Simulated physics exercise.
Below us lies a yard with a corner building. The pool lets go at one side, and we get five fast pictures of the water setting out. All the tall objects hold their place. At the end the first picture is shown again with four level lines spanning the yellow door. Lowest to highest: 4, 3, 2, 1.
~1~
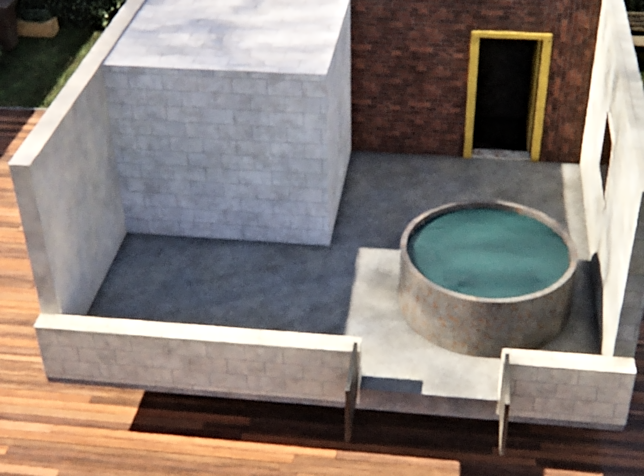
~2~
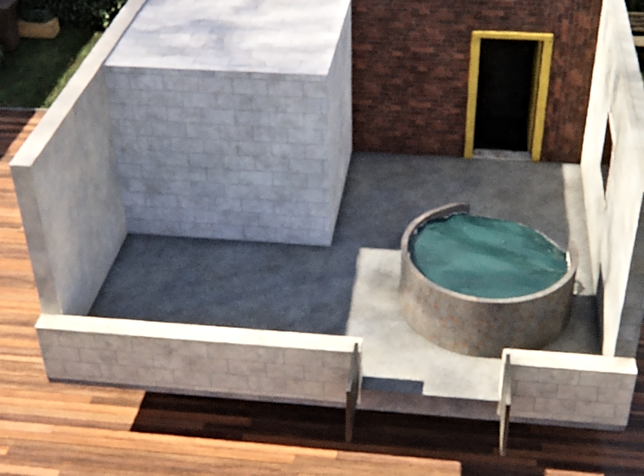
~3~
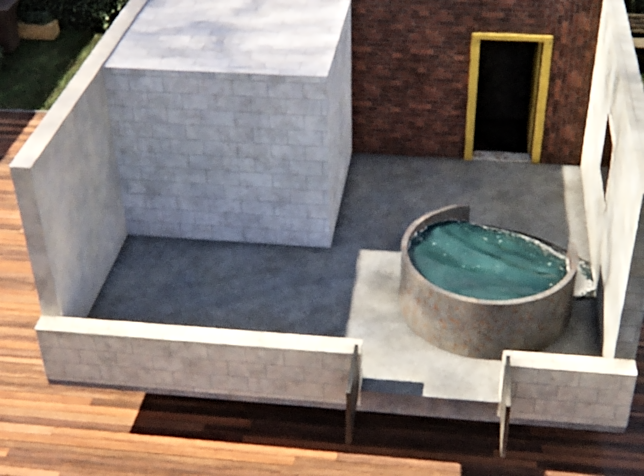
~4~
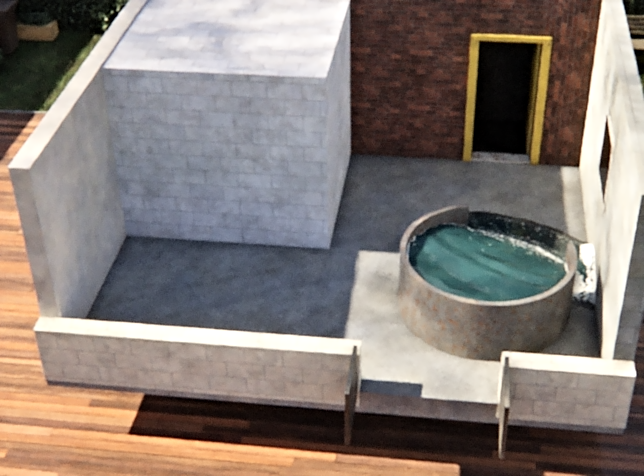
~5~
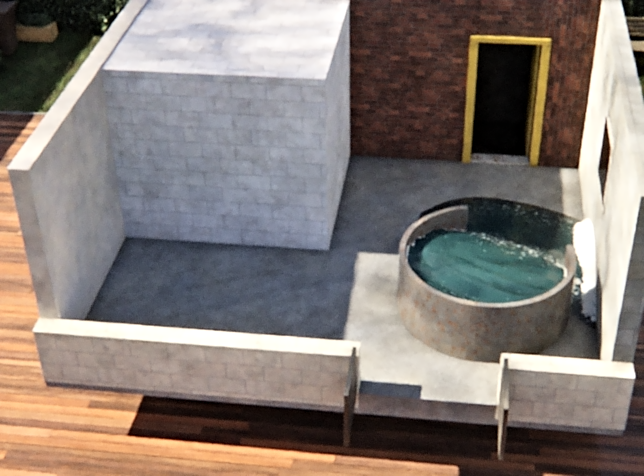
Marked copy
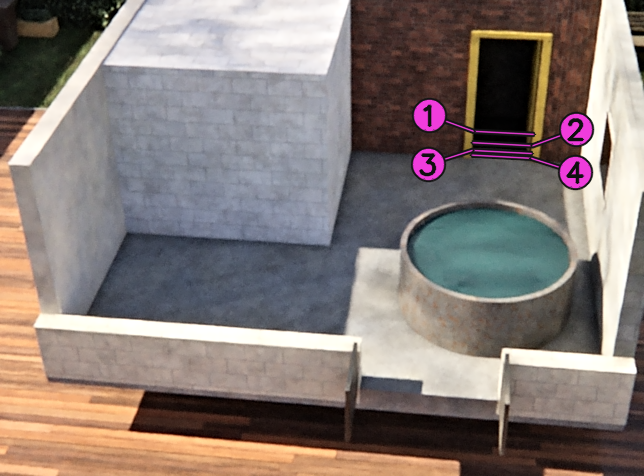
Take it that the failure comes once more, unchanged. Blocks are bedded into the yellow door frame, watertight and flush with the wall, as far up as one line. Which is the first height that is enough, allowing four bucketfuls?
Mark 1 just does it.
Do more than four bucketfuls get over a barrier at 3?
Yes.
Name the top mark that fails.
Mark 2.
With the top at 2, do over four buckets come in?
Yes.
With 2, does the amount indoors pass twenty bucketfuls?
No, it does not.
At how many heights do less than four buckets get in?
One of them.
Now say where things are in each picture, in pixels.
Water in the pool at rest, its middle at (488, 253); foot of the yellow doorway at (501, 159); open gate at (432, 340), in the first picture.
Water covers 2 % of the ground, its front hidden from here, in the second picture.
Water covers 6 % of the ground, its front hidden from here, in the third picture.
Front seen at (593, 277), 10 % of the ground wet, in the fourth picture.
Front seen at (448, 205), 16 % of the ground wet, in the fifth picture.
On the marked copy, 1 at (503, 132); 2 at (502, 144); 3 at (501, 151); 4 at (501, 156); from the bottom up 4, 3, 2, 1.
If 1 is chosen, a splash gets over, under a bucket.
If 2 is chosen, about 10 bucketfuls get in.
If 3 is chosen, dozens of bucketfuls pour in.
If 4 is chosen, dozens of bucketfuls pour in.
